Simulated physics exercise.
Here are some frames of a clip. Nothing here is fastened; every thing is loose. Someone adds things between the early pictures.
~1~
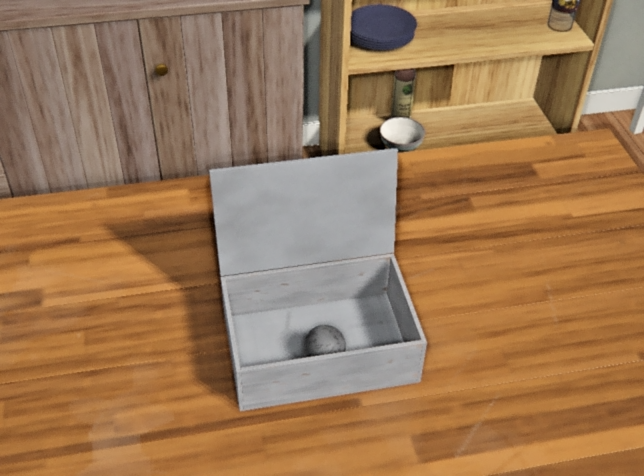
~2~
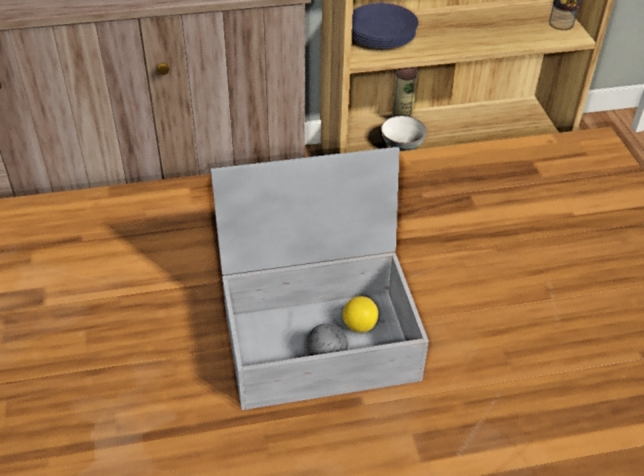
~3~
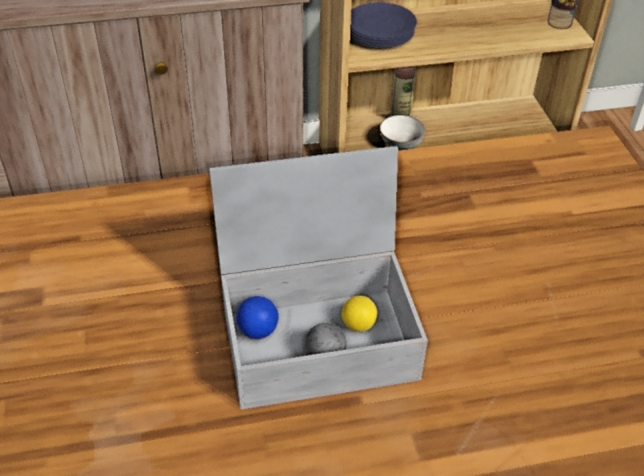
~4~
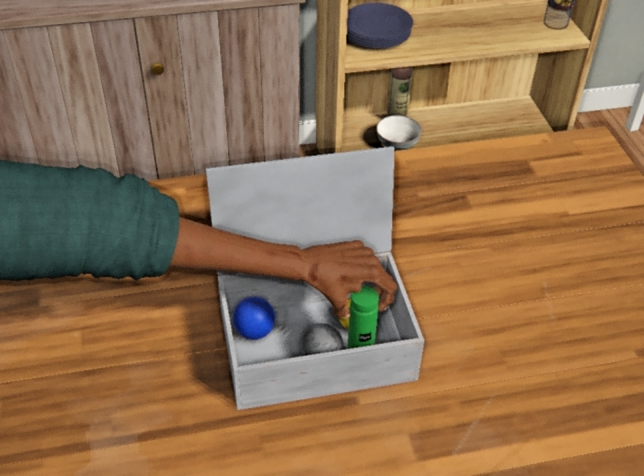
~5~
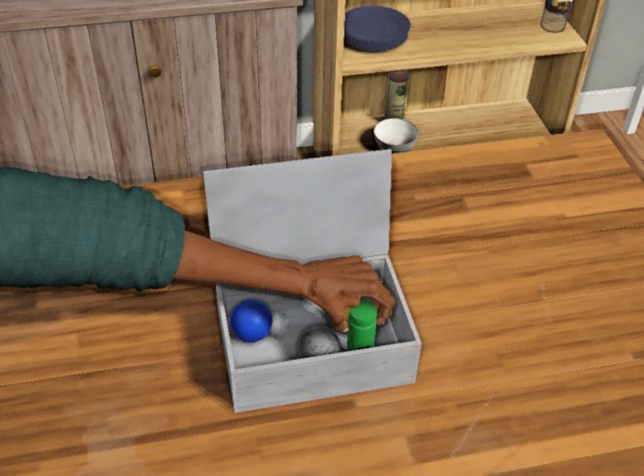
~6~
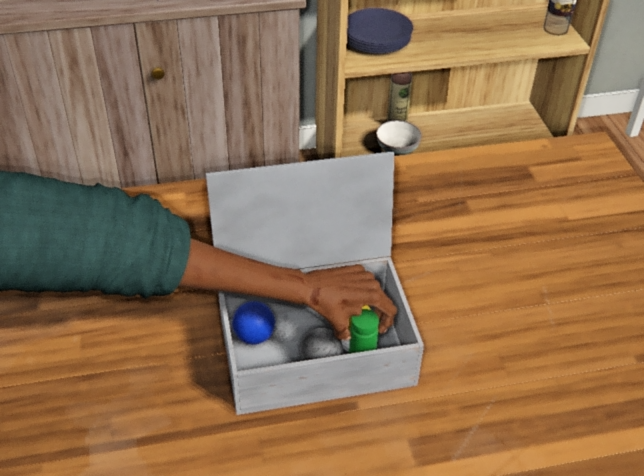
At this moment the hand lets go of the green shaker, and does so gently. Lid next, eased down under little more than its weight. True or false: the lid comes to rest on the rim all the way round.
False, it is held up.
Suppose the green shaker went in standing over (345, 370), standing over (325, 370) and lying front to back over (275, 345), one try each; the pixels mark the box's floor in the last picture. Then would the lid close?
In order: The lid gets blocked, then fits down, then fits down.
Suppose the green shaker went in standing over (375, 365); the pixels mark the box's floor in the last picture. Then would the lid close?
It cannot come down.
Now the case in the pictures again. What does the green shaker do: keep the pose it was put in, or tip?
After all that, it keeps its set angle.
Then, 1.20 s on from there, lid starting down.
Then, 1.70 s on from there, lid 52° above the rim.
Then, 2.00 s on from there, lid 27° above the rim.
In the end, lid 13° above the rim; all 4 unmoved. At the end, from the last picture's camera, green shaker near (363, 344).
